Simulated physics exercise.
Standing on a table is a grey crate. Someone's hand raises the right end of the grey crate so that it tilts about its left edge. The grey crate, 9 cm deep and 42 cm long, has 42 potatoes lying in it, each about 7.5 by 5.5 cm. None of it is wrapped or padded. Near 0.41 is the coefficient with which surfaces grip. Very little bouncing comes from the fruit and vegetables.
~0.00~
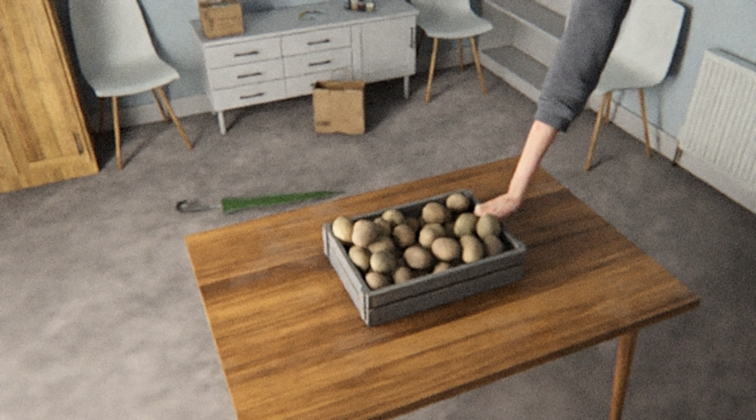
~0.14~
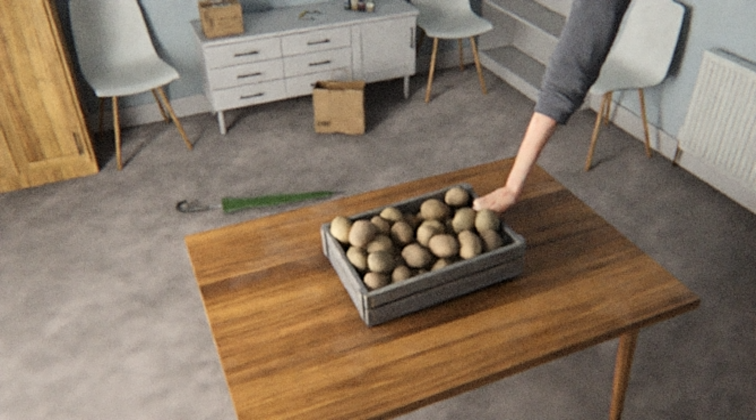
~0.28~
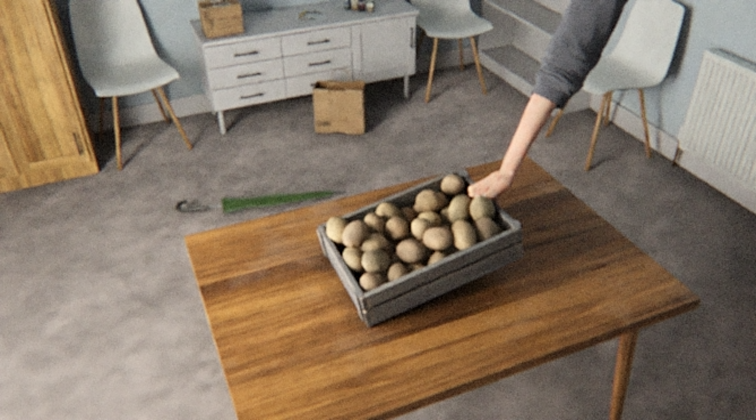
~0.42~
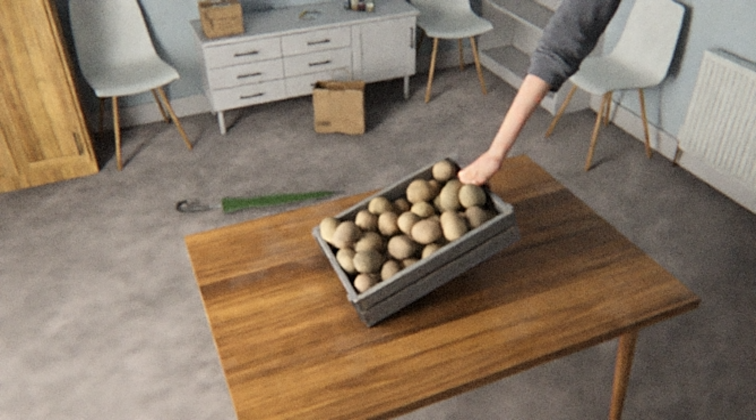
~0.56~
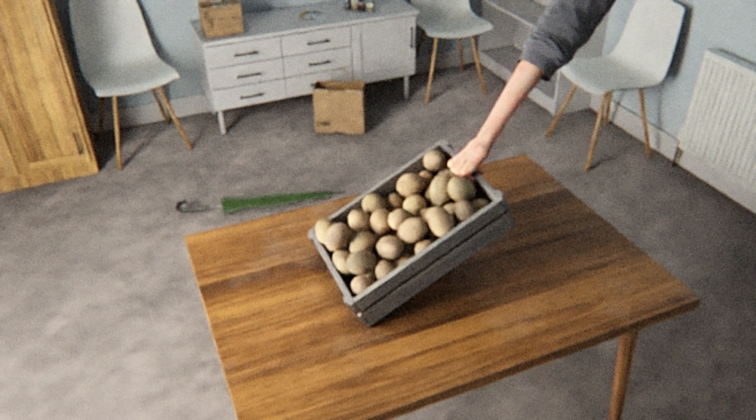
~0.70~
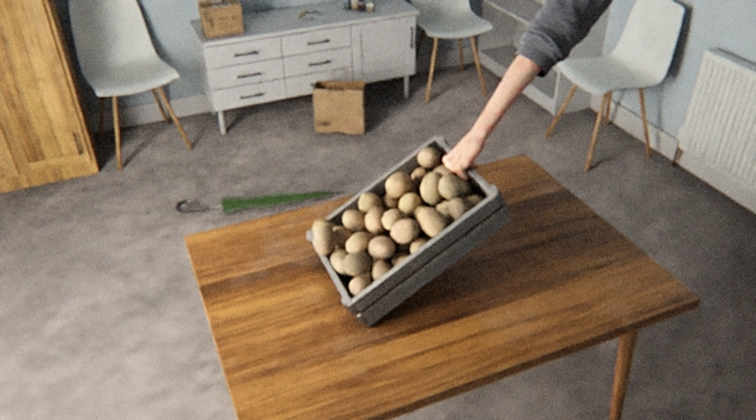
On a wooden table in a room with pale chairs and drawers, a hand lifted the right end of a grey crate full of potatoes, tilting it steadily toward the left.
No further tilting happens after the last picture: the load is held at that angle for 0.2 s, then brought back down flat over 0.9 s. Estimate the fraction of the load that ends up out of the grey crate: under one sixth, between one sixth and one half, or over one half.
It keeps over five sixths.
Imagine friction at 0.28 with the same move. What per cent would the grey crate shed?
In that case the grey crate sheds 0 per cent of its load.
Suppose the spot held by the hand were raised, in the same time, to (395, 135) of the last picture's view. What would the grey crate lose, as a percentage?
In that case the grey crate sheds 30 per cent.
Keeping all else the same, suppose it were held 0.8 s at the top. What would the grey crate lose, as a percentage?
The grey crate would shed 0 percent of its load.
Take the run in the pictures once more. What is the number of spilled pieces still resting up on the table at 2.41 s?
About 1.
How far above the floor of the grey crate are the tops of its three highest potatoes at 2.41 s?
That is close to 13 centimetres.
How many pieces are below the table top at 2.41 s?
Some 0 pieces.
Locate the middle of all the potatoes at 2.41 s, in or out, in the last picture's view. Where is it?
Centred roughly at (416, 254).
After 0.97 s, tilt 29°; the grey crate is down by 1 of 42.
After 1.31 s, tilt 16°; the grey crate is down by 1 of 42.
After 1.79 s, tilt 0°; the grey crate is down by 1 of 42.
Final count (at 2.41 s), the grey crate is down by 1 of 42. Asked share, 1 of 42, 2 per cent.
